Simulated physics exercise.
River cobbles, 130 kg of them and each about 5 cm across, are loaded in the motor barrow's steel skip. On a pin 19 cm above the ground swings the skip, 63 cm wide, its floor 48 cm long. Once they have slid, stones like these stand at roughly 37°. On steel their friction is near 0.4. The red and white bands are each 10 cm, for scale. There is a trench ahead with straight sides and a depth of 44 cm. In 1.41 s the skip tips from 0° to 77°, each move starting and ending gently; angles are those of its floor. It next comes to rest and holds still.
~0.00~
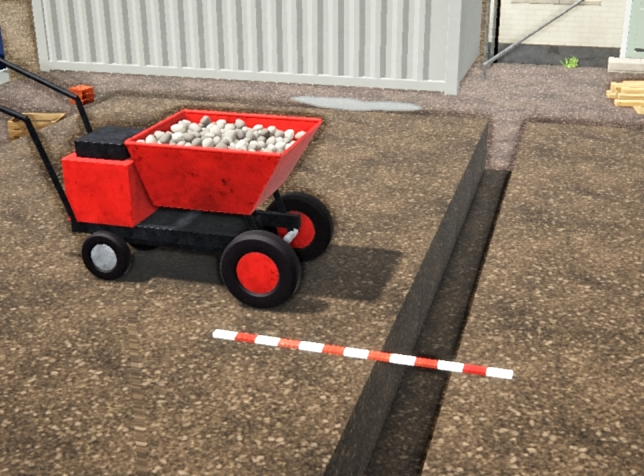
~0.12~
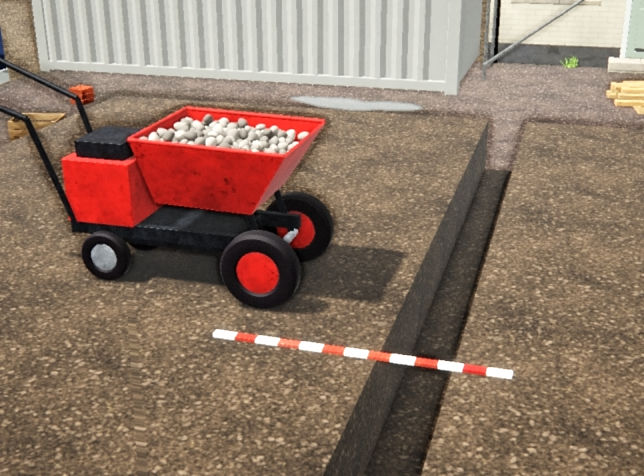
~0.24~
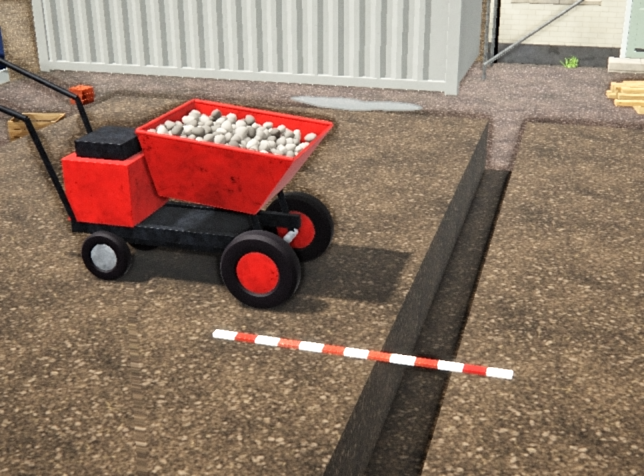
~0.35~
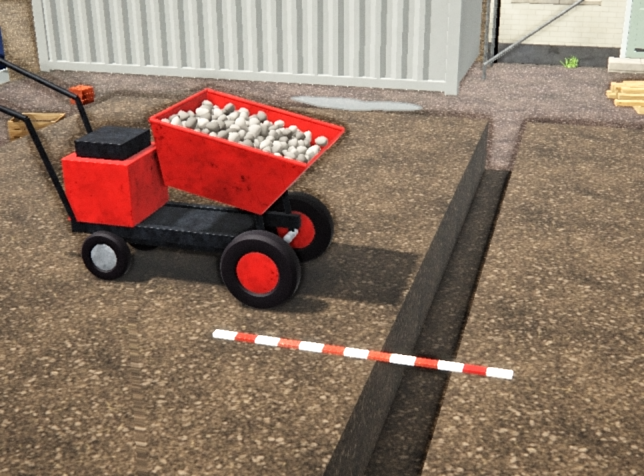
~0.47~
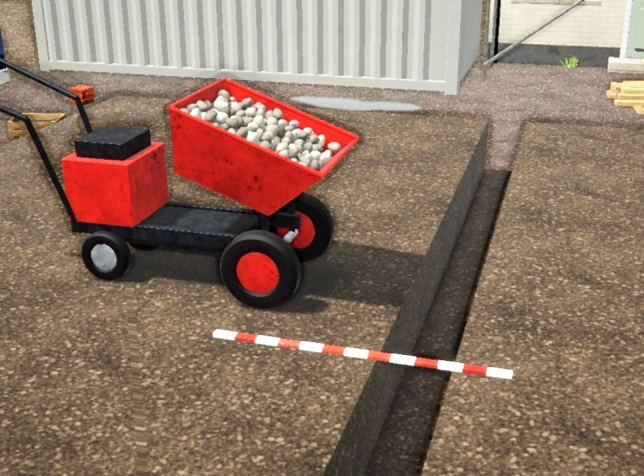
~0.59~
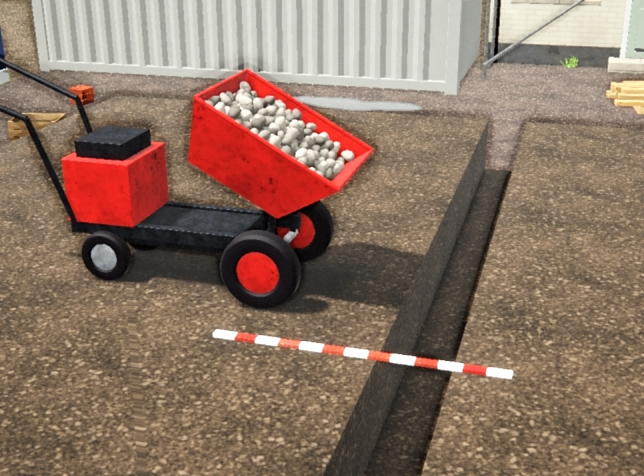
A red motor barrow stood still on the brown ground beside a trench while its skip, loaded with pale rounded stones, tilted forward to the right, gently at first and then more steeply.
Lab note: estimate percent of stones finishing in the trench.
Approx. 98 %.
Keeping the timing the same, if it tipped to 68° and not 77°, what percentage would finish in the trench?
It would be near 80 per cent.
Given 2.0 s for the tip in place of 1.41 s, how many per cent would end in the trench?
Near 100 per cent.
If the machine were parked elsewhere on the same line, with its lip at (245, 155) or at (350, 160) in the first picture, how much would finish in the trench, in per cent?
Close to 75 percent in the first case, 30 percent in the second.
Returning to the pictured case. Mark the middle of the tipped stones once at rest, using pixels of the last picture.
I'd point somewhere around (436, 363).
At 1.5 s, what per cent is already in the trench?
By then, around 45 percent.
After 1.1 s the floor is at 65°; 99 % in the skip, 1 % in the trench; the foremost stones are at (410, 242).
After 1.5 s the floor is at 77°; 52 % in the skip, 46 % in the trench, 1 % past the trench; the foremost stones are at (502, 322).
After 1.9 s the floor is at 77°; 24 % in the skip, 74 % in the trench, 2 % past the trench; the foremost stones are at (568, 338).
After 3.8 s the floor is at 77°; 0 % in the skip, 98 % in the trench, 2 % past the trench; the foremost stones are at (590, 335).
